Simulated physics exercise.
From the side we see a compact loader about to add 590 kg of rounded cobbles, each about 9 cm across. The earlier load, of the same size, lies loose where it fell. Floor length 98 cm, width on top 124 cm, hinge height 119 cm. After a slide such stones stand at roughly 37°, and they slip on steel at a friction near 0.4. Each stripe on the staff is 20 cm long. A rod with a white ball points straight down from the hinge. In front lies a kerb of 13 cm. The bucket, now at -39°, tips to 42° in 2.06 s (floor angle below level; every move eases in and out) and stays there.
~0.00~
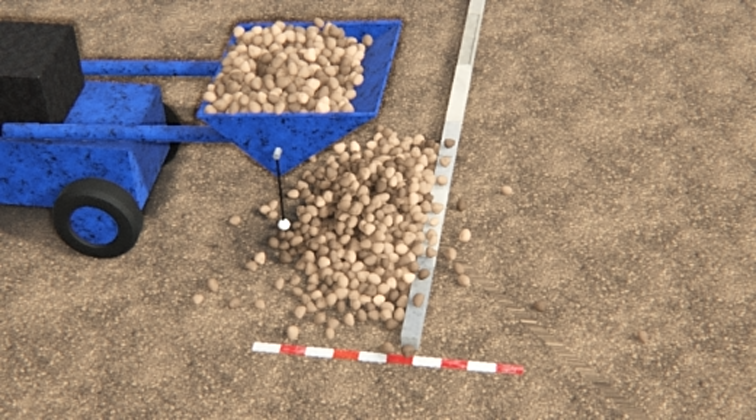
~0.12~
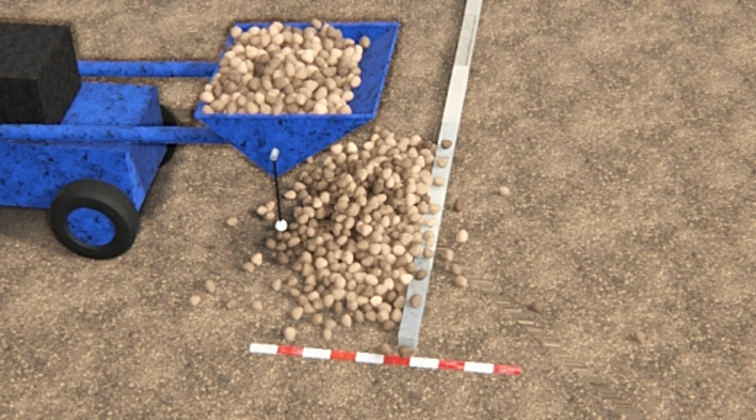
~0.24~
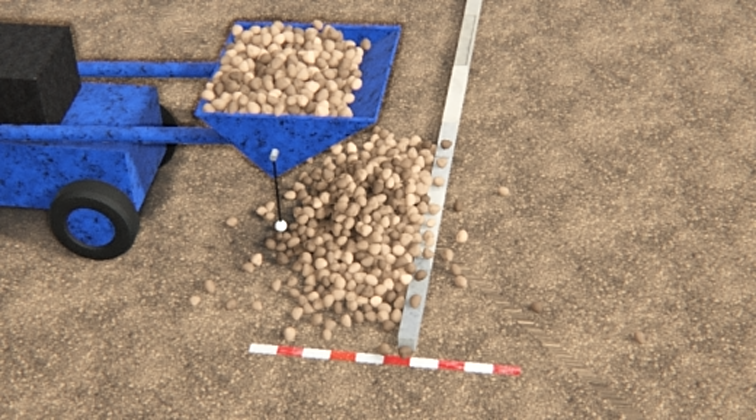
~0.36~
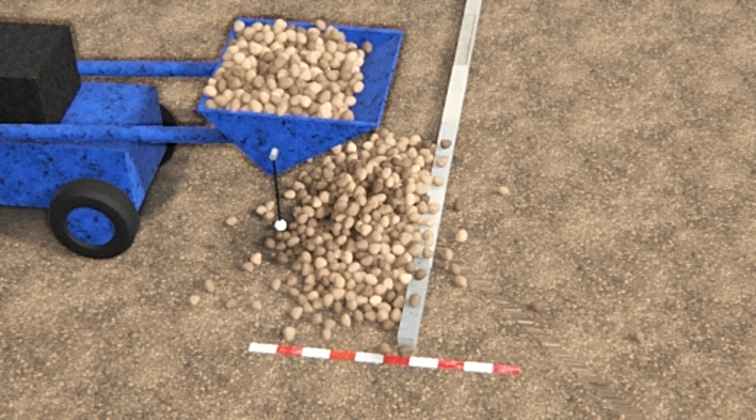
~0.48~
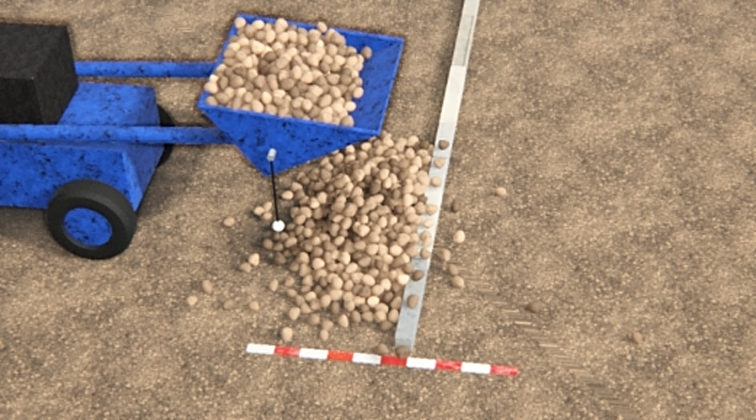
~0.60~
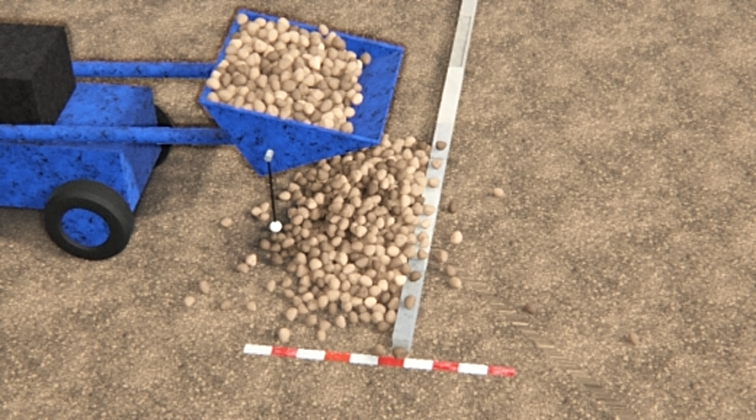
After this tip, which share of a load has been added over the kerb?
Roughly 46 per cent of a load more.
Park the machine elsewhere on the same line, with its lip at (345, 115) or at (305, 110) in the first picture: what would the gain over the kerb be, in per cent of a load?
About 20 and 0 per cent.
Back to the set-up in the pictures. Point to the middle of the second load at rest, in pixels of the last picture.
Around (418, 217).
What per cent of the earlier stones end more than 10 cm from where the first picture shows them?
About 5 per cent.
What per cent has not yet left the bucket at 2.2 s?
Roughly 15 per cent is still inside.
After 1.5 s the floor is at 29°; in per cent of one load, 91 in the bucket, 108 on this side of the kerb, 1 over the kerb; the foremost stones are at (489, 260).
After 2.2 s the floor is at 42°; in per cent of one load, 17 in the bucket, 158 on this side of the kerb, 25 over the kerb; the foremost stones are at (538, 260).
After 2.5 s the floor is at 42°; in per cent of one load, 2 in the bucket, 159 on this side of the kerb, 40 over the kerb; the foremost stones are at (571, 255).
After 5.2 s the floor is at 42°; in per cent of one load, 0 in the bucket, 154 on this side of the kerb, 47 over the kerb; the foremost stones are at (608, 248). Net gain over the kerb, 46.
